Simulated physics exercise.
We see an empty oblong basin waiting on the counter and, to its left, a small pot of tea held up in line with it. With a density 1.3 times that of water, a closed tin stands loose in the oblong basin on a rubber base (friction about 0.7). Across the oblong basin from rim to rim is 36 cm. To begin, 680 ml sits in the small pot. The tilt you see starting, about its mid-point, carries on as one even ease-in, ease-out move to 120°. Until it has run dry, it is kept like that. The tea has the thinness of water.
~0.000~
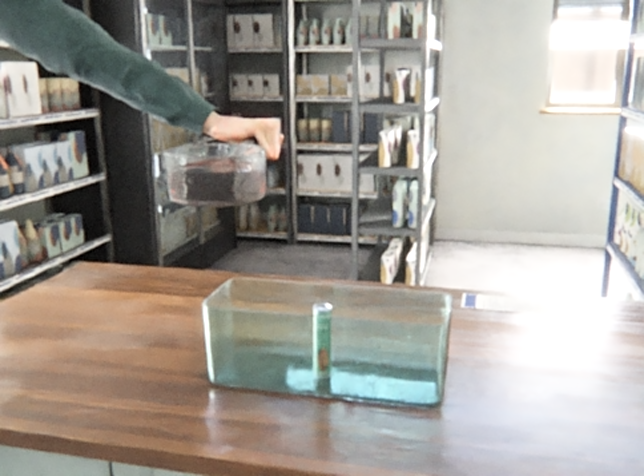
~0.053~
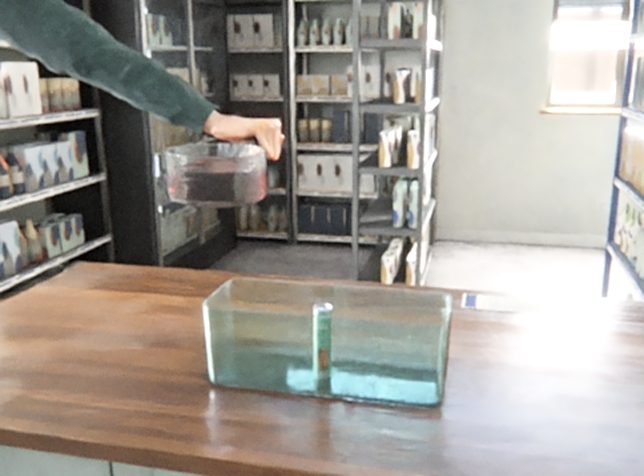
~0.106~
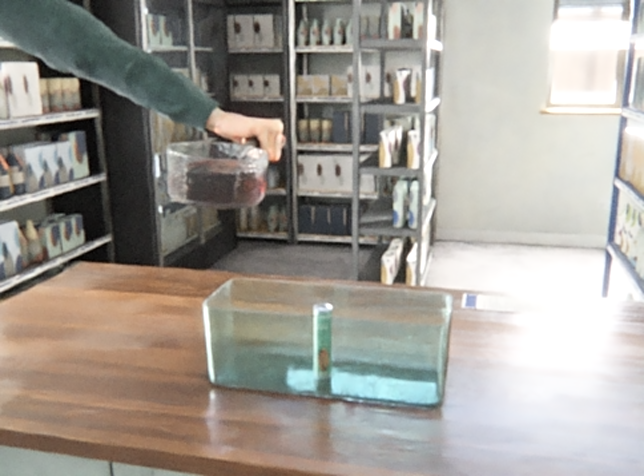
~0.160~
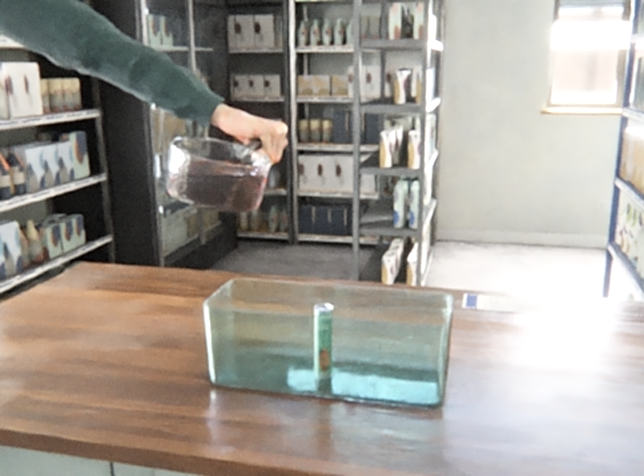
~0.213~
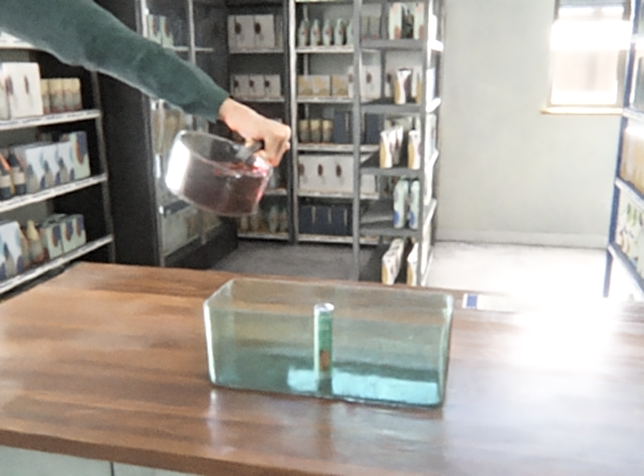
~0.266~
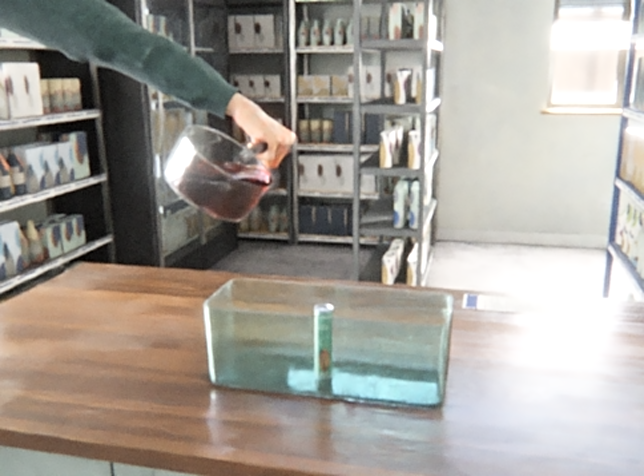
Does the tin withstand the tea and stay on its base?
Here's my call: It tips.
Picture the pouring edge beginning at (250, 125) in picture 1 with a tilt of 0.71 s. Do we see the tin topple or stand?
Result: Tin tipped over.
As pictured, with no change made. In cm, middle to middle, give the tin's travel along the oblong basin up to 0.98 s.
Near 5 cm.
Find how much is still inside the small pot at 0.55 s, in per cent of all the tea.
Roughly 18 per cent.
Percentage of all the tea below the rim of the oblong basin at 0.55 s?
Near 28 in a hundred.
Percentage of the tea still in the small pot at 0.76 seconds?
Near 1 percent, more or less.
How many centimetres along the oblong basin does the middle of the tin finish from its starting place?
Shift of tin centre: Approx. 8.5 cm.
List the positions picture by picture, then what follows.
In the first frame, it leans 0°; its right rim is at (262, 153); the tea meets the walls at (176, 166) and (262, 169); the oblong basin's rim runs from (217, 292) to (450, 310); the tin's top is at (322, 310).
In the second frame, it leans 2°; its right rim is at (263, 154); the tea meets the walls at (176, 166) and (263, 169).
In the third frame, it leans 6°; its right rim is at (265, 159); the tea meets the walls at (176, 165) and (264, 170).
In the fourth frame, it leans 14°; its right rim is at (267, 166); the tea meets the walls at (177, 165) and (265, 172).
In the fifth frame, it leans 24°; its right rim is at (268, 176); the tea meets the walls at (176, 164) and (267, 174).
In the sixth frame, it leans 36°; its right rim is at (268, 187); the tea meets the walls at (175, 161) and (267, 178); 1 per cent is over the edge.
By 0.55 s the tilt is 105° and 18 per cent is still to pour; the tin stands where it began.
By 0.76 s the tilt is 120° and 1 per cent is still to pour; the tin leans 8°.
By 0.98 s the tilt is 120° and 0 per cent is still to pour; the tin leans 44°.
By 1.22 s the tilt is 120° and 0 per cent is still to pour; the tin lies on its side.
At rest the tin lies on its side.
